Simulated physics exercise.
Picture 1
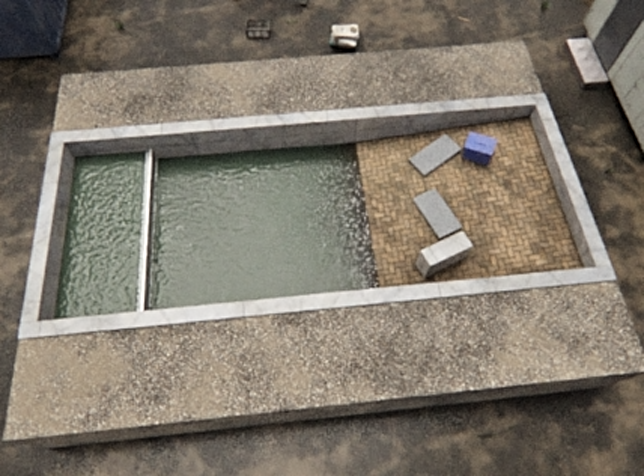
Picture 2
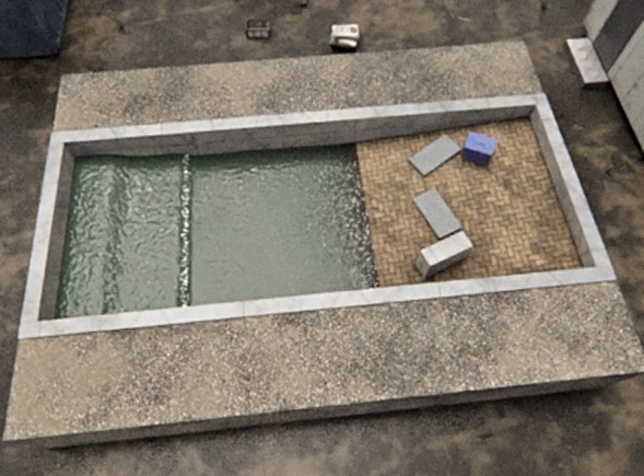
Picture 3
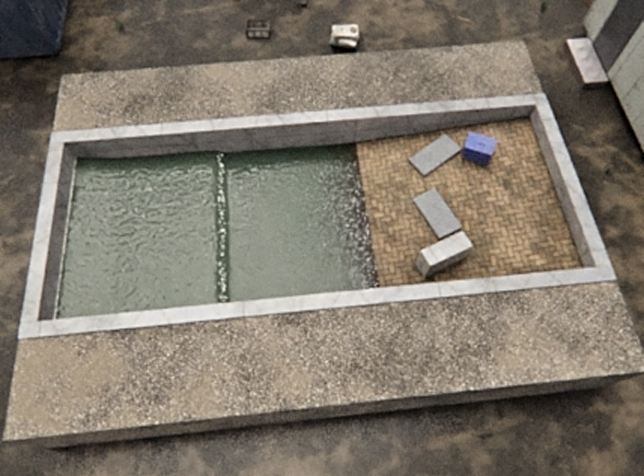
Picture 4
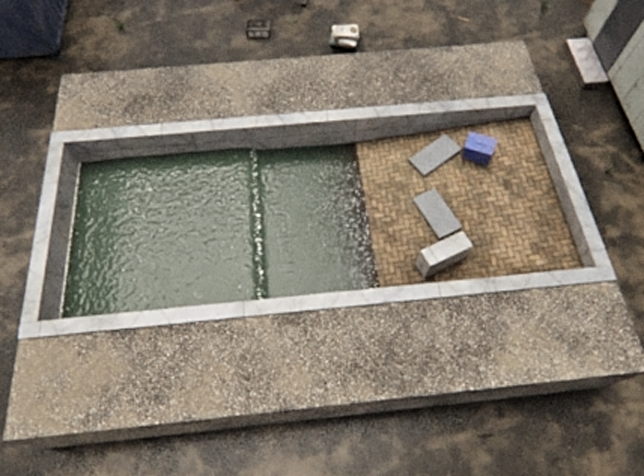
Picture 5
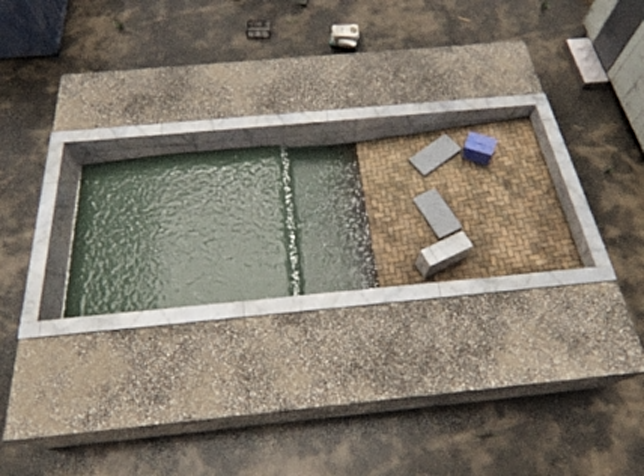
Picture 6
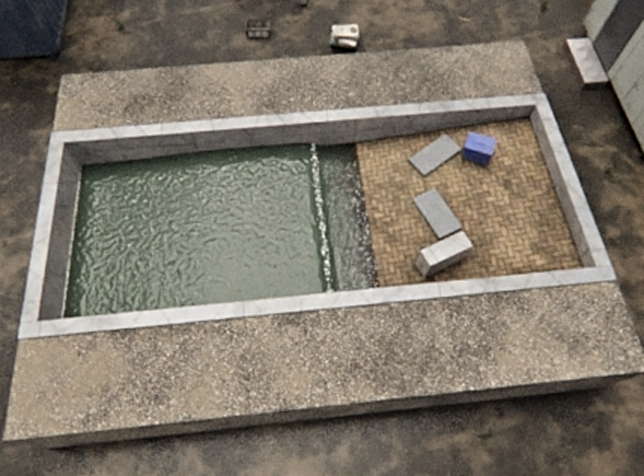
A low ridge of water crosses the basin rightward while the blue box stays still.
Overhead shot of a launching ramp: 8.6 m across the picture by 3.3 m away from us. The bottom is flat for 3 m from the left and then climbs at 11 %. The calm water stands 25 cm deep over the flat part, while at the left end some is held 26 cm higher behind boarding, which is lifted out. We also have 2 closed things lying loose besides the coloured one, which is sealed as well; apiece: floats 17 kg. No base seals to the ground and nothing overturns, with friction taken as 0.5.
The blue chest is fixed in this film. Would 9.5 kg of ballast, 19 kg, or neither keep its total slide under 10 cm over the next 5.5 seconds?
Looks like the lighter pick qualifies.
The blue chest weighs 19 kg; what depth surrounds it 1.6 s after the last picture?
Depth: Approx. 0 cm.
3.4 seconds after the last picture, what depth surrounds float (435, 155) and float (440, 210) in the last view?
I'd put it at 7 cm and 5 cm respectively.
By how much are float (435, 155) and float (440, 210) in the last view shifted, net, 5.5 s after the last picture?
In turn: 250 cm, 140 cm.
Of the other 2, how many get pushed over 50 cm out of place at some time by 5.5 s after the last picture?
That makes 2.
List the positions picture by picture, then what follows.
In the first frame, the blue chest at (483, 143) rests on the ground; water covers 17.2 m2; 0 of 3 have shifted.
In the second frame, the blue chest at (483, 143), on the bottom; 17.2 m2 under water; 0 of 3 have shifted.
In the third frame, the blue chest at (483, 143), on the bottom; water covers 17.2 m2; 0 of 3 have shifted.
In the fourth frame, the blue chest at (483, 143), on the bottom; 17.2 m2 under water; 0 of 3 have shifted.
In the fifth frame, the blue chest at (483, 143) rests on the ground; water covers 17.2 m2; 0 of 3 have shifted.
In the sixth frame, the blue chest at (483, 143) rests on the ground; water covers 17.2 m2; 0 of 3 have shifted.
Then, 0.6 s after the last picture the blue chest would be 0 cm from its start with 9.5 kg and 0 cm from its start with 19 kg; 0 cm of water round it then.
Then, 1.6 s after the last picture the blue chest would be 0 cm from its start with 9.5 kg and 0 cm from its start with 19 kg; 0 cm of water round it then.
Then, 3.4 s after the last picture the blue chest would be 0 cm from its start with 9.5 kg and 0 cm from its start with 19 kg; 3 cm of water round it then.
Then, 5.5 s after the last picture the blue chest would be 0 cm from its start with 9.5 kg and 0 cm from its start with 19 kg; 1 cm of water round it then.
